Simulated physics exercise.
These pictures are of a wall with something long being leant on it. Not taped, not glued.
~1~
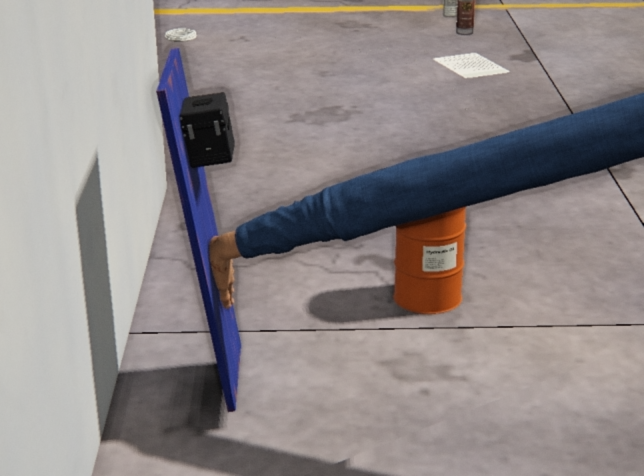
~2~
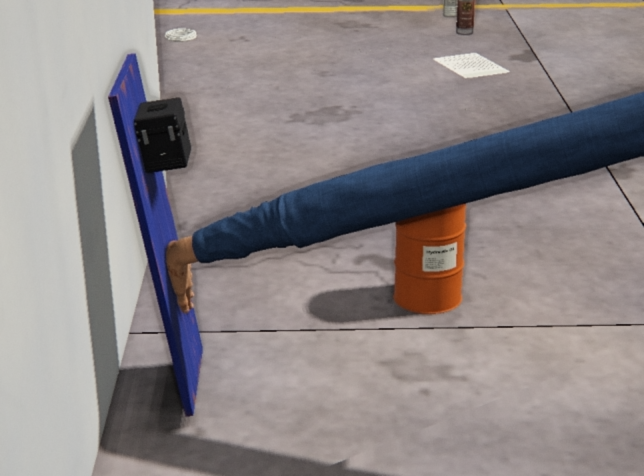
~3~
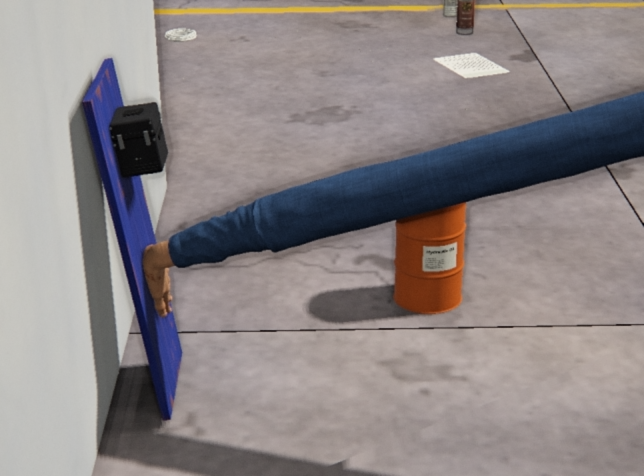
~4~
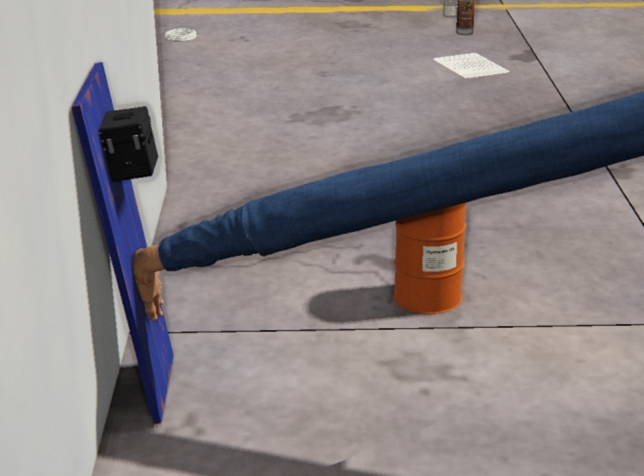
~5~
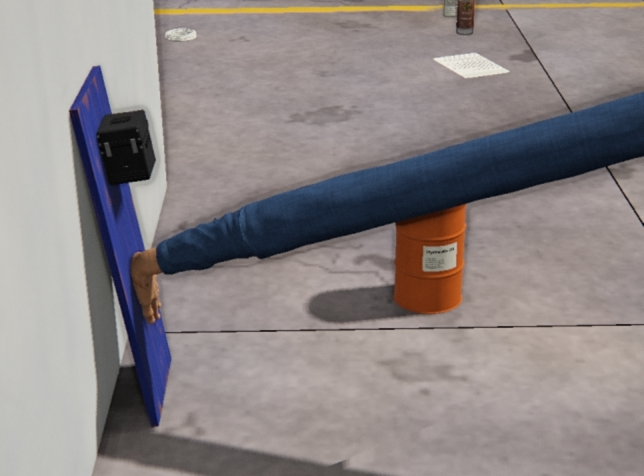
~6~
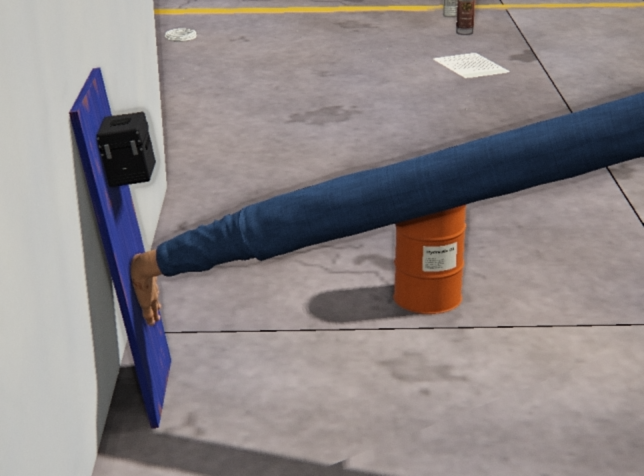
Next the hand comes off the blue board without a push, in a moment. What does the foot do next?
It remains in position.
Then, 0.20 s later than the last frame, all is still.
Then, 0.50 s later than the last frame, blue board resting near (126, 251).
When it is over, both as before. End places, in pixels of the last picture, blue board near (126, 251). The board holds.
